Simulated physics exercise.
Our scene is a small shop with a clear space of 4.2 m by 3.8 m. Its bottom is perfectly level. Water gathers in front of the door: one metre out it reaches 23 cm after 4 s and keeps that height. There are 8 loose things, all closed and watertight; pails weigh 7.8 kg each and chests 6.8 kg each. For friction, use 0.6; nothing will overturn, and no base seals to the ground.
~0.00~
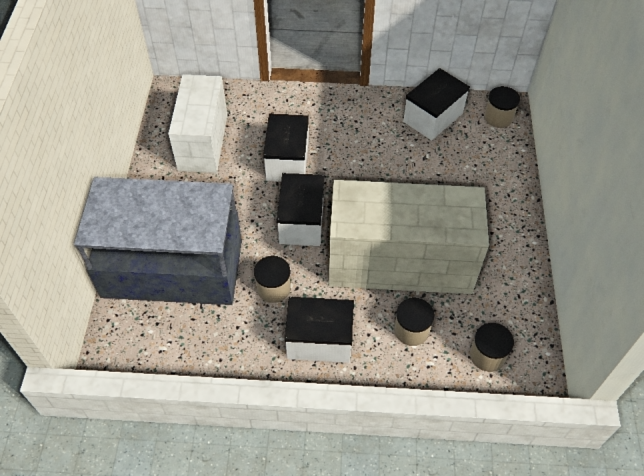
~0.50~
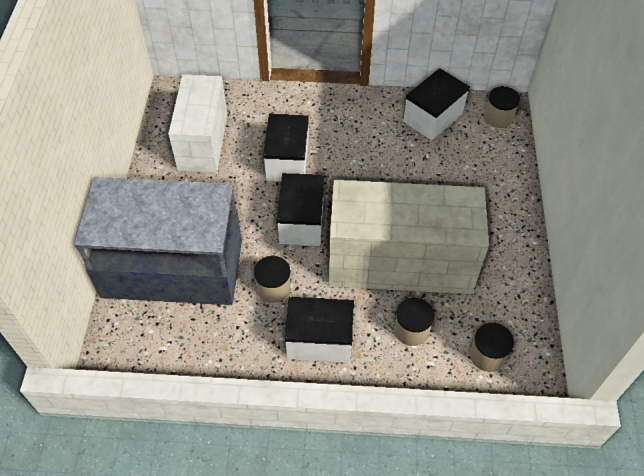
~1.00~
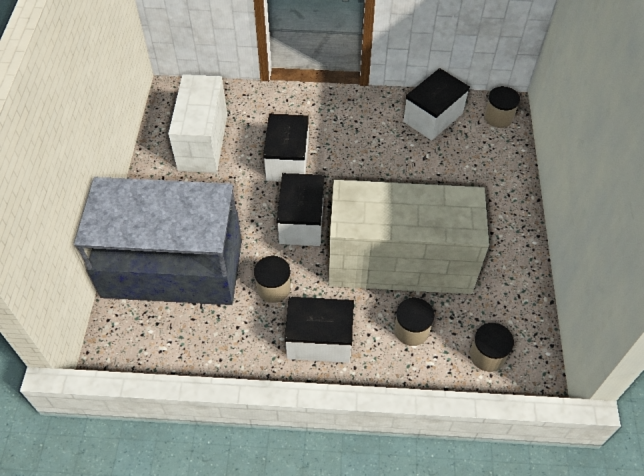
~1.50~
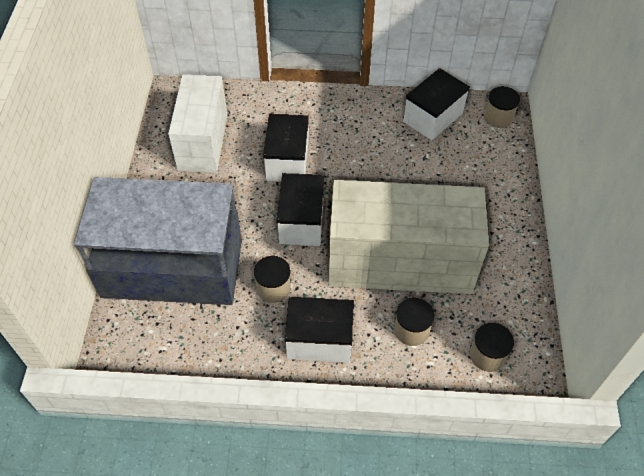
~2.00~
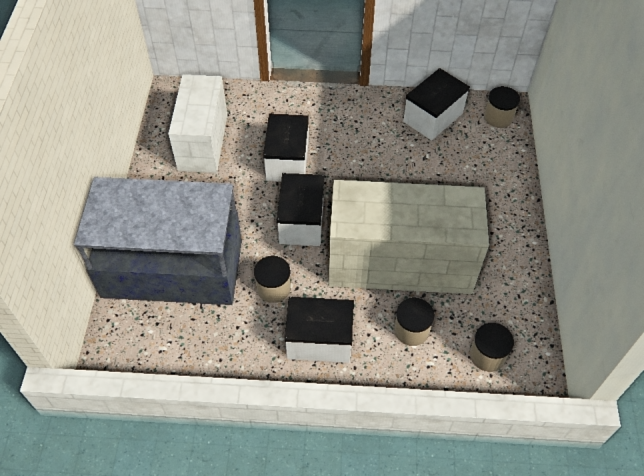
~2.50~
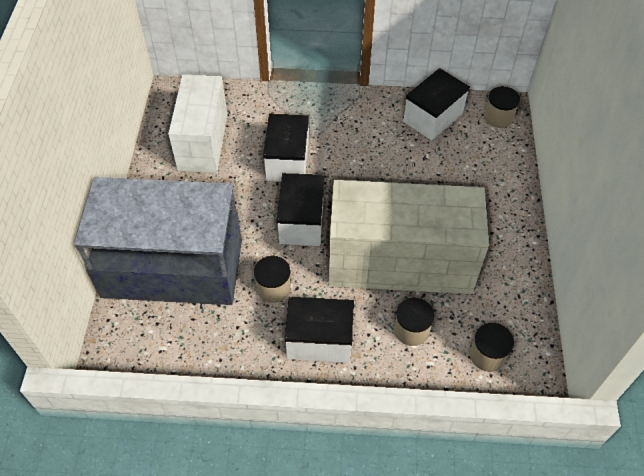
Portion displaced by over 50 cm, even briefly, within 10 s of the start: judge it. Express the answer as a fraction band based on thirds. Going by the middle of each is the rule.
The band is one third to two thirds.
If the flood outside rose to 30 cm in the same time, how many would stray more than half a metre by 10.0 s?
The count would be 6.
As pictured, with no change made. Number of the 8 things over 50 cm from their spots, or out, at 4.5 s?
0.
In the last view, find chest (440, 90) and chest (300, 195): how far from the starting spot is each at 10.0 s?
Respectively 50 and 140 centimetres.
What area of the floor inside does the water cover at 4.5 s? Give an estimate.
That flooded area is roughly 5.5 m2.
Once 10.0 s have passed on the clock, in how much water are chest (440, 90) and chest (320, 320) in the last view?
Around 6 cm and 9 cm.
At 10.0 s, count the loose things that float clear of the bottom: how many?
Just then, the number is 6.
After 3.5 s 0 of 8 are over 50 cm from their spots; 0 afloat.
After 4.5 s 0 of 8 are over 50 cm from their spots; 1 afloat.
After 7.0 s 3 of 8 are over 50 cm from their spots; 1 afloat.
After 10.0 s 5 of 8 are over 50 cm from their spots, and 5 have been at some point; 6 afloat.
